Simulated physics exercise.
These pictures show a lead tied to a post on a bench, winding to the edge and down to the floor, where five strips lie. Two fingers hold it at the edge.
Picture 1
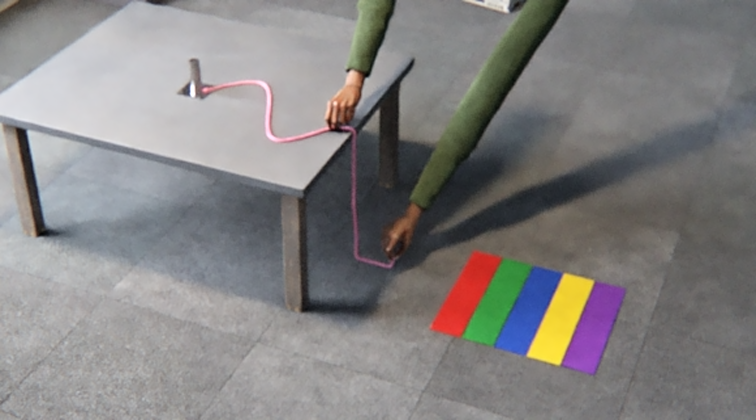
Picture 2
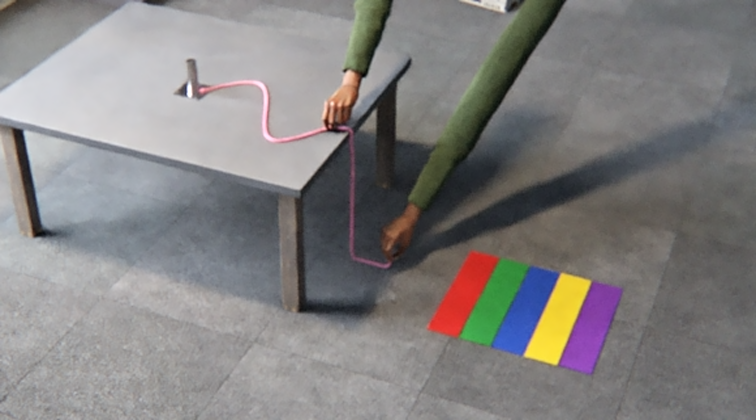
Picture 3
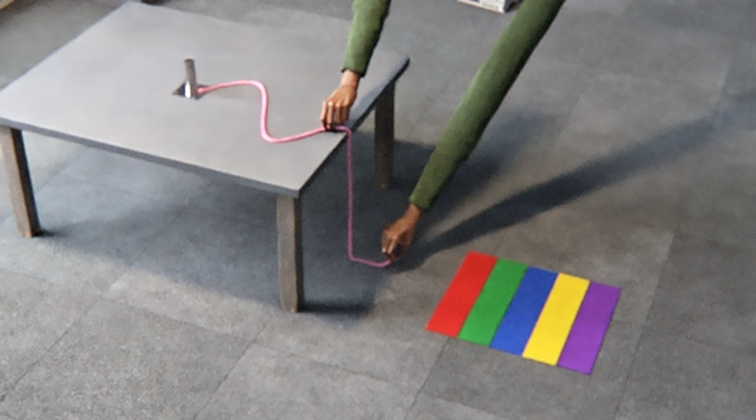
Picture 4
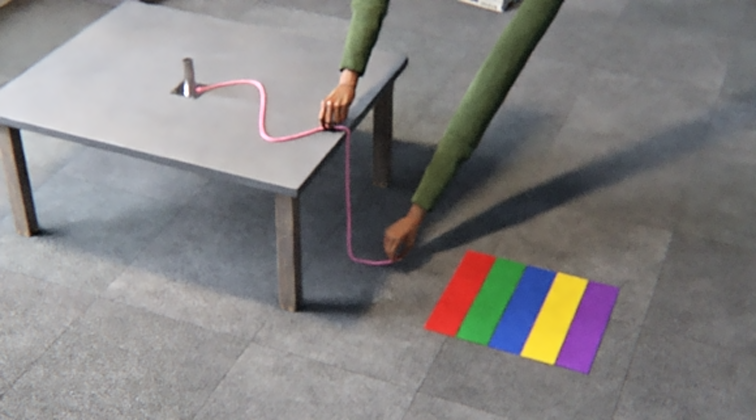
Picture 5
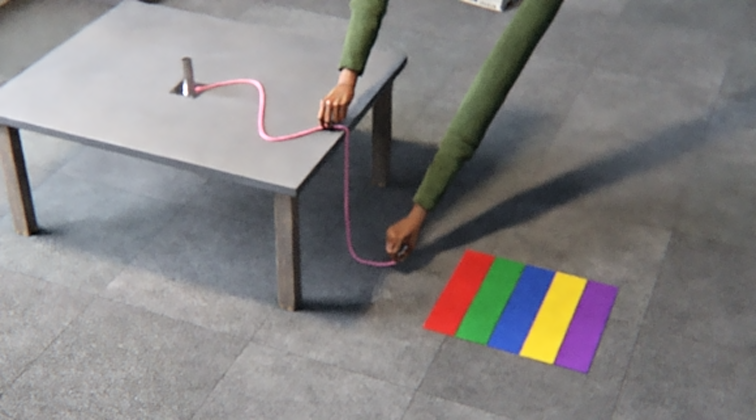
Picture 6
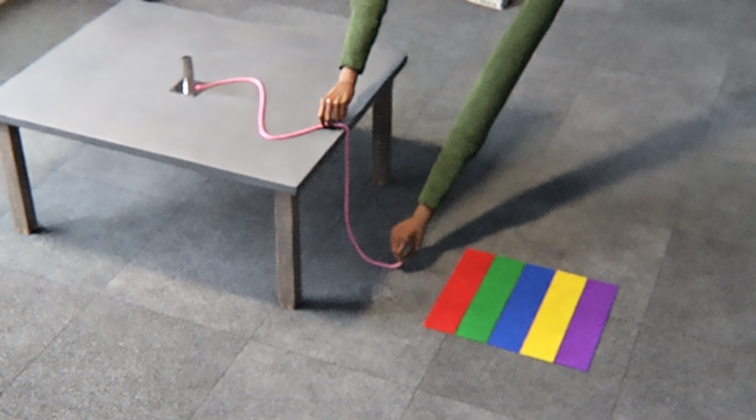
A hand shifts the pink cord's end slightly right near the floor beside coloured strips.
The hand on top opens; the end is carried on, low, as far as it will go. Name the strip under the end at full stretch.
Over purple.
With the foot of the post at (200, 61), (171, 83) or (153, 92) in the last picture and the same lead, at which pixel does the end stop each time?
About (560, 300), (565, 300) and (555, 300).
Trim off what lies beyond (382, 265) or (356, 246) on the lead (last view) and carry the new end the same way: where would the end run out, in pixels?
About (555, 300) and (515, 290).
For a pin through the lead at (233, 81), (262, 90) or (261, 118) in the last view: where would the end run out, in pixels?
The places are (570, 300), (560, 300) and (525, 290).
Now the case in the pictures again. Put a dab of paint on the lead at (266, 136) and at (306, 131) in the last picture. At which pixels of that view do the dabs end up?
At (349, 131), then (386, 155).
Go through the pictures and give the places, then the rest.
In the first picture, end (393, 258); red (453, 318); green (485, 327); blue (517, 335); yellow (550, 345); purple (584, 354).
In the second picture, end (392, 258); lead through (231, 85) (267, 104) (273, 140) (342, 129) (352, 187) (352, 246).
In the third picture, end (394, 259).
In the fourth picture, end (397, 260); lead through (228, 84) (263, 103) (270, 140) (338, 128) (348, 186) (349, 245).
In the fifth picture, end (399, 260).
In the sixth picture, end (403, 260); lead through (227, 82) (263, 101) (269, 137) (338, 126) (347, 184) (355, 243).
A little later, end near (540, 295); over blue.
Next, end near (570, 303); over yellow.
When it is tight, end near (588, 308); over purple. The end stops over the purple strip.
